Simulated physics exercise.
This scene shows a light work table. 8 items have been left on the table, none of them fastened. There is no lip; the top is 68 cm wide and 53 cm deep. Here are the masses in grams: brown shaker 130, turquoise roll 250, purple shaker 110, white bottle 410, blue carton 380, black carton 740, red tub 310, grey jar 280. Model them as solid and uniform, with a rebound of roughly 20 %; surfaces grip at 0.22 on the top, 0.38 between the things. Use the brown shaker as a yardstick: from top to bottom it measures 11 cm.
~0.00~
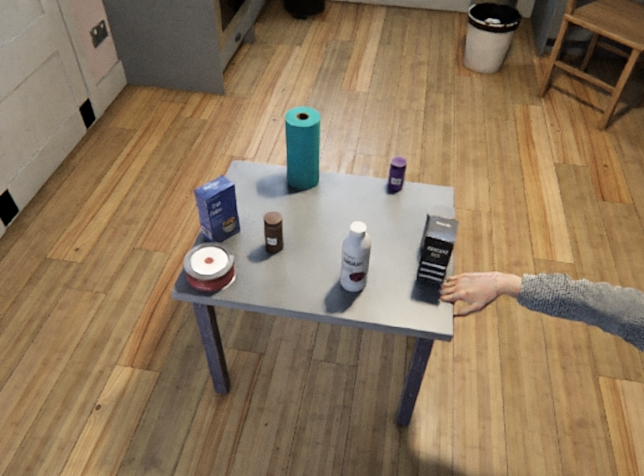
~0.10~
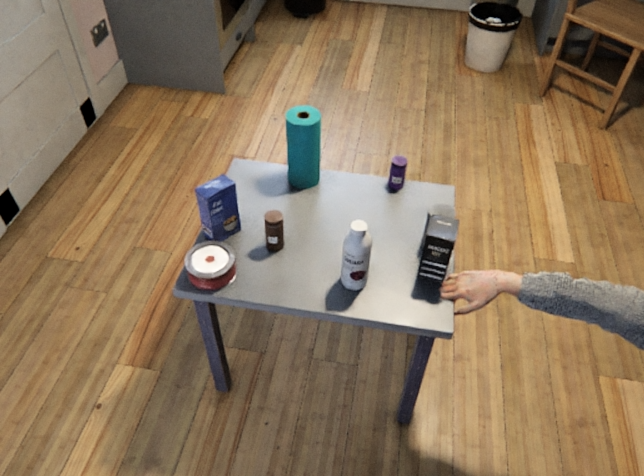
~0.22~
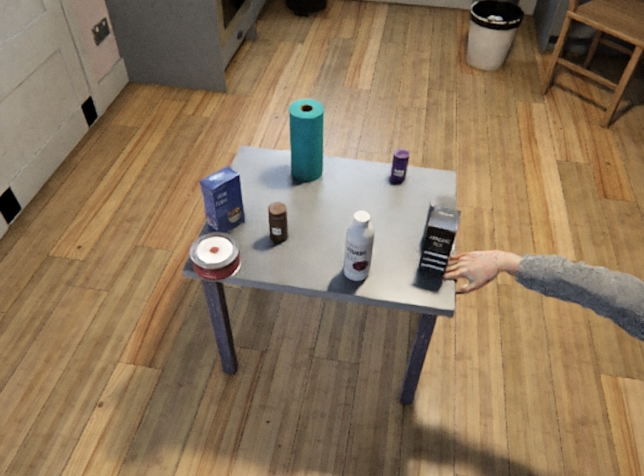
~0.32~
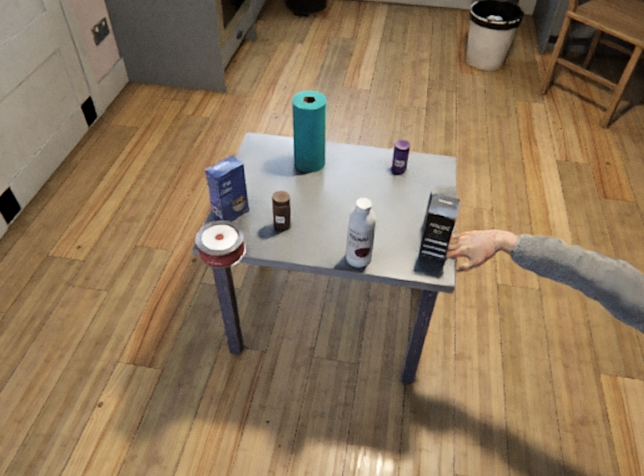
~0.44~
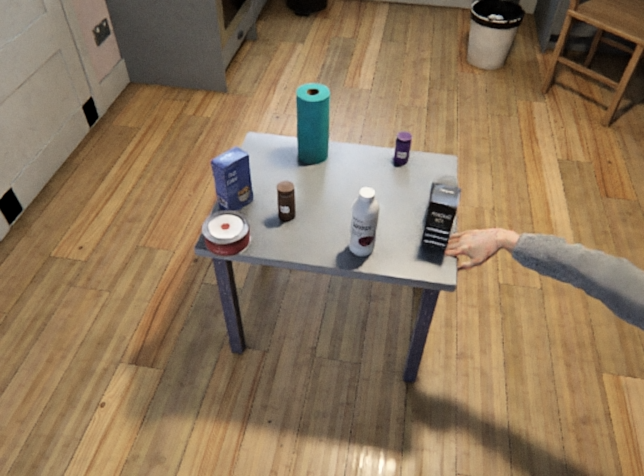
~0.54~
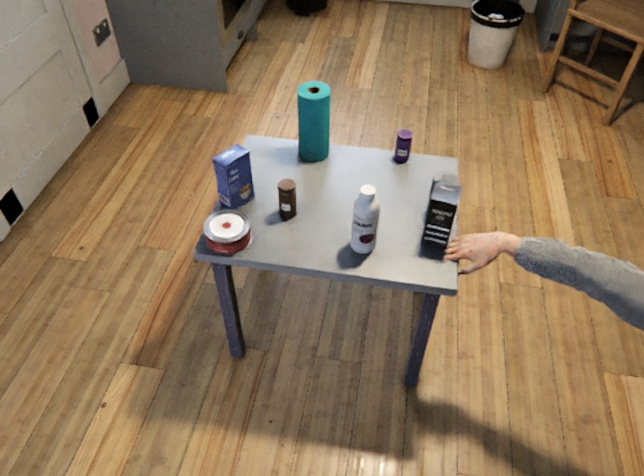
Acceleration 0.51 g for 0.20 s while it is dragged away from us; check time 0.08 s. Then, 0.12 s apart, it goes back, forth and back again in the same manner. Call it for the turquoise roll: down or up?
Down.
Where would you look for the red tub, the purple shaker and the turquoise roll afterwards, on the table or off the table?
Outcome: The red tub departs its support; the purple shaker departs its support; the turquoise roll departs its support.
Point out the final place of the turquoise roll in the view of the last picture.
Near (340, 157).
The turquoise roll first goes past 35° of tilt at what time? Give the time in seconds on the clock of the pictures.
Roughly at the 0.9 s mark.
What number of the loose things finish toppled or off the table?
So, 3 in all.
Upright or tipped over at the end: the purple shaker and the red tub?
Well, the purple shaker tumbles down, and the red tub tumbles down.
After 0.94 s, table along by 2 cm; turquoise roll and purple shaker now off the table; blue carton slid 5 cm; grey jar slid 4 cm.
After 1.34 s, table along by 12 cm; red tub now off the table; blue carton slid 4 cm; grey jar slid 3 cm.
At rest (2.2 s), off the table and tipped over, turquoise roll, purple shaker and red tub; not toppled but over 5 cm from the start, brown shaker, white bottle, blue carton, black carton and grey jar. Seen from the same camera at the end, turquoise roll near (340, 157).
